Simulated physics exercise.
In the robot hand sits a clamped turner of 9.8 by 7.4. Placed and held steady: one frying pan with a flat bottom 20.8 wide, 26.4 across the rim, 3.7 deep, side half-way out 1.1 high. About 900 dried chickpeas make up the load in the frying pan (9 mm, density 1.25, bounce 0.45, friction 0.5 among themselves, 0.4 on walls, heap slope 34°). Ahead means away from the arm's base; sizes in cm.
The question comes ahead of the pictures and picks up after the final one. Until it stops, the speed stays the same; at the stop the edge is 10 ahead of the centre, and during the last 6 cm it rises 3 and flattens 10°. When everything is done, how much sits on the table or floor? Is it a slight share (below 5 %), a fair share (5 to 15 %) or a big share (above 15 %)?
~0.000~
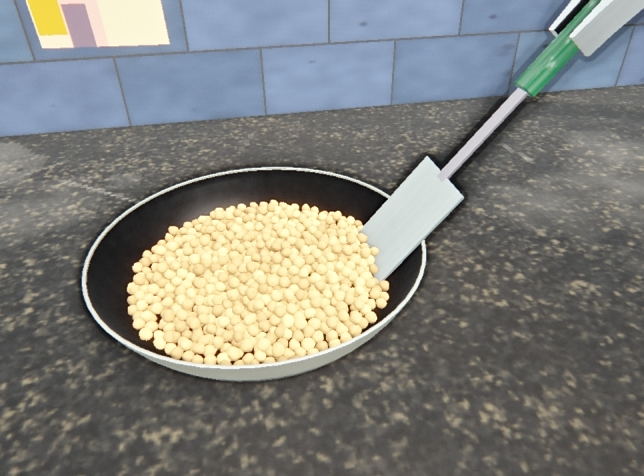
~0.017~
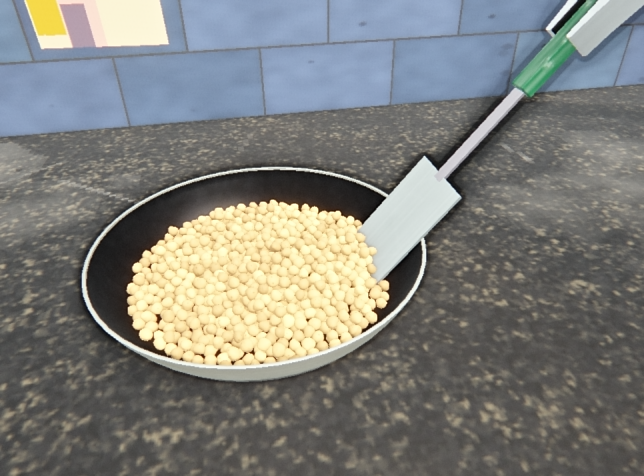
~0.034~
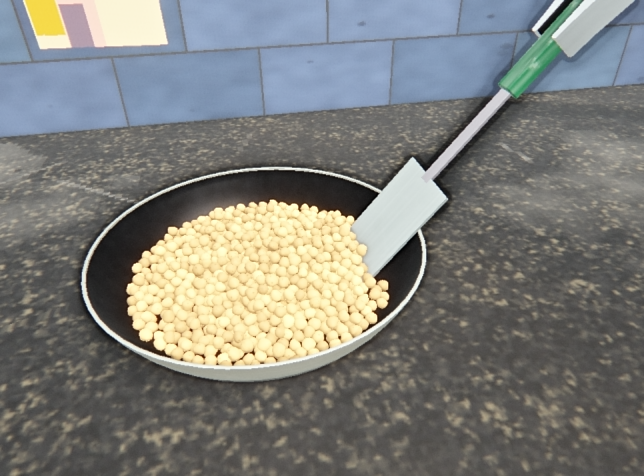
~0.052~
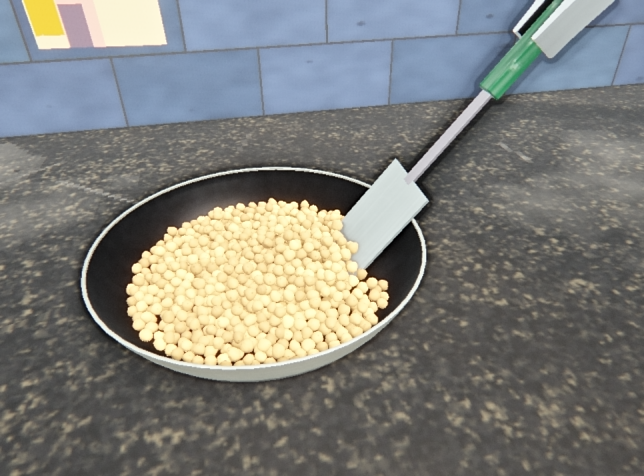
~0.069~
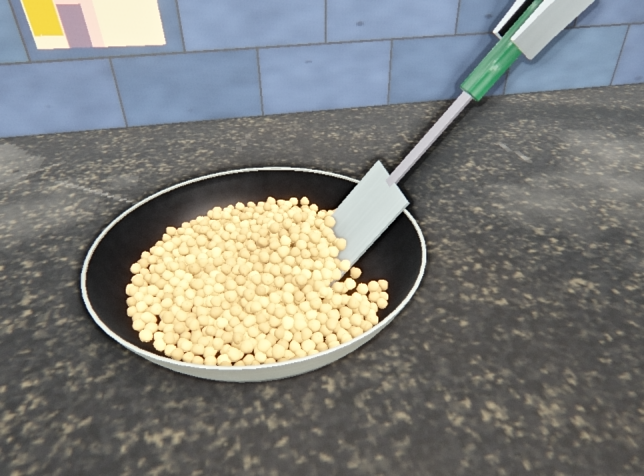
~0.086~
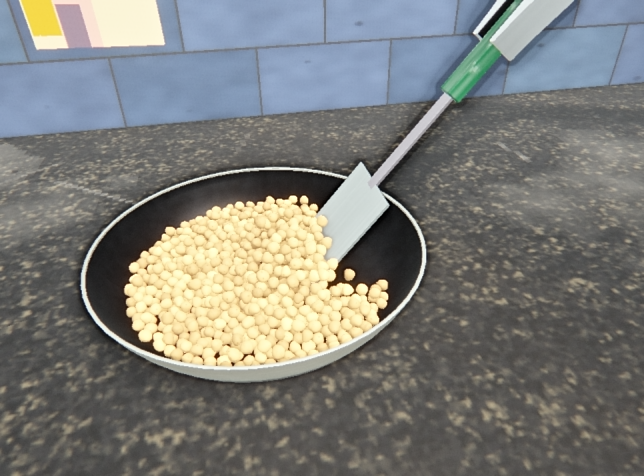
It is a big share.
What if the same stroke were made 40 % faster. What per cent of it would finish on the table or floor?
20 %.
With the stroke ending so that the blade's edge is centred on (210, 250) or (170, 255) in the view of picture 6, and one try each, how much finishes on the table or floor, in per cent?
First try roughly 0 percent, second roughly 10 percent.
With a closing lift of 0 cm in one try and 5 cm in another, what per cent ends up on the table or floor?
First try about 10 %, second try about 15 %.
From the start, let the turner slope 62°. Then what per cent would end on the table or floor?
In that case around 20 per cent.
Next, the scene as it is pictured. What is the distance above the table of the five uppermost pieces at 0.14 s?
Somewhere near 5 cm, I'd say.
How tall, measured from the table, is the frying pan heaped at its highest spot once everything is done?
4.0 cm.
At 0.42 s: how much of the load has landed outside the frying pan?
Roughly 20 percent.
After 0.14 s, sloping 50°, highest piece 5 above the table; 900 in the frying pan.
After 0.19 s, sloping 47°, highest piece 6 above the table; 900 in the frying pan.
After 0.42 s, sloping 40°, highest piece 7 above the table; 721 in the frying pan, 175 on the table or floor, 4 on the blade or in flight.
After 1.47 s, sloping 40°, highest piece 4 above the table; 720 in the frying pan, 180 on the table or floor.
At rest, 720 in the frying pan, 180 on the table or floor. That is 20 % on the table or floor.
